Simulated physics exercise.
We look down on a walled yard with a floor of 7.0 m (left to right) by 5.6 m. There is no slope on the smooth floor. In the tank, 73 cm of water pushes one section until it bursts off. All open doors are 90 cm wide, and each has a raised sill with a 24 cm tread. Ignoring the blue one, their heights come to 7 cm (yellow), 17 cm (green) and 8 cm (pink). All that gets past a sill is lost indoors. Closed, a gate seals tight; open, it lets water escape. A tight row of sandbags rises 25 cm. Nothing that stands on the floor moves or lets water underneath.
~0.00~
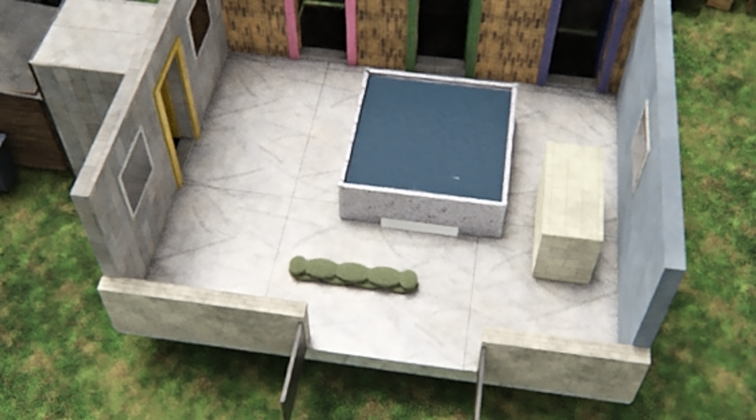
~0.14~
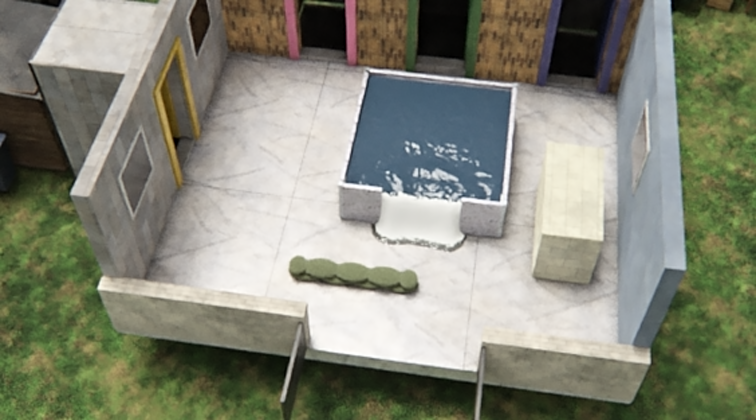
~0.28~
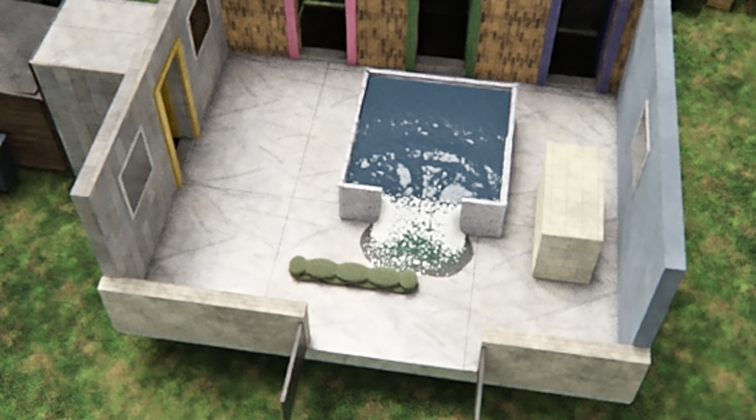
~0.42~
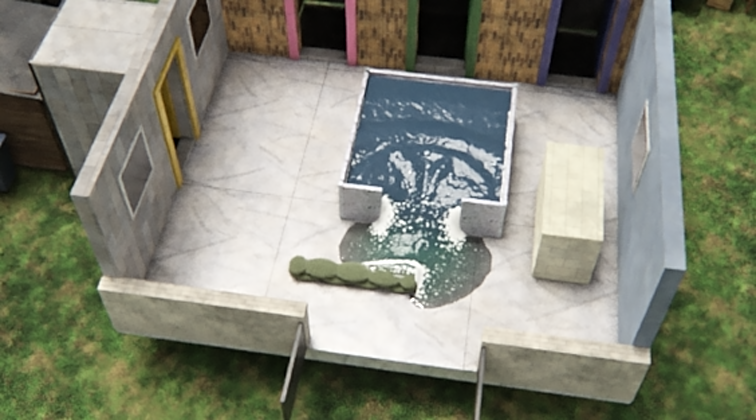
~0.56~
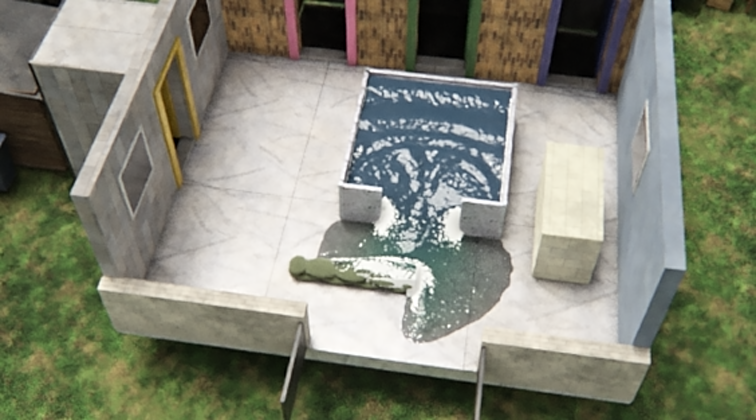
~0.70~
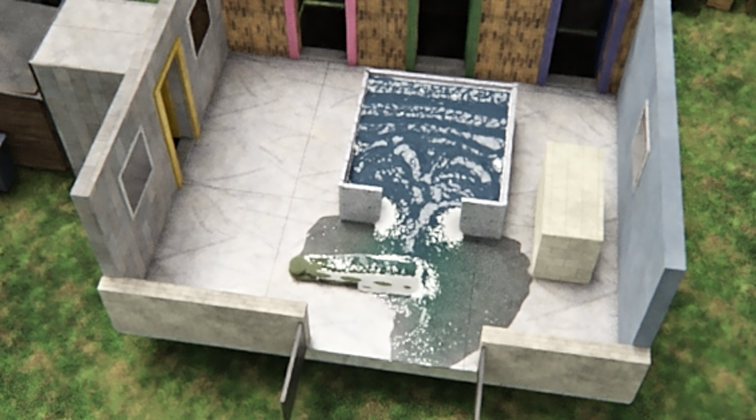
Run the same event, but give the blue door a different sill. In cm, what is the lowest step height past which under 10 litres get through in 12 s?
Close to 12.5 cm is just enough.
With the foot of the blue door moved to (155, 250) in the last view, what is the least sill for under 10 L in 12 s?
Close to 12.0 cm at the least.
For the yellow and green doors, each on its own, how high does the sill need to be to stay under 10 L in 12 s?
About 11.5 cm at yellow and about 11.0 cm at green.
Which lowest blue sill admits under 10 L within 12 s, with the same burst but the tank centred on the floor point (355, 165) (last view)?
Near 11.0 cm.
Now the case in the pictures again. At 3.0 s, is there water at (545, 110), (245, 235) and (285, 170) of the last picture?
Listed order - unwetted, soaked through, soaked through.
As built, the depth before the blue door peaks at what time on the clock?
5.0 s.
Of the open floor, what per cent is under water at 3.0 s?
About 55 per cent.
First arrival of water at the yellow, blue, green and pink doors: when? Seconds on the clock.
Yellow = 2.0 s, blue = 4.0 s, green = 5.5 s, pink = 4.5 s.
After 1.4 s water covers 30 % of the floor, deepest (52 cm) near (402, 271); it has not reached the blue door.
After 3.0 s water covers 55 % of the floor, deepest (36 cm) near (402, 271); it has not reached the blue door.
After 12.0 s water covers 95 % of the floor, deepest (14 cm) near (598, 160); 9 cm at the blue door, 115 litres in over its 6 cm sill.
At the blue door as built, the water arrived by 4.0 s and peaked near 13 cm at 5.0 s.
With a sill of 10 cm, 30 litres would have come in within the 12 s; with 14 cm, 4 litres. So under 10 litres takes about 12.5 cm.
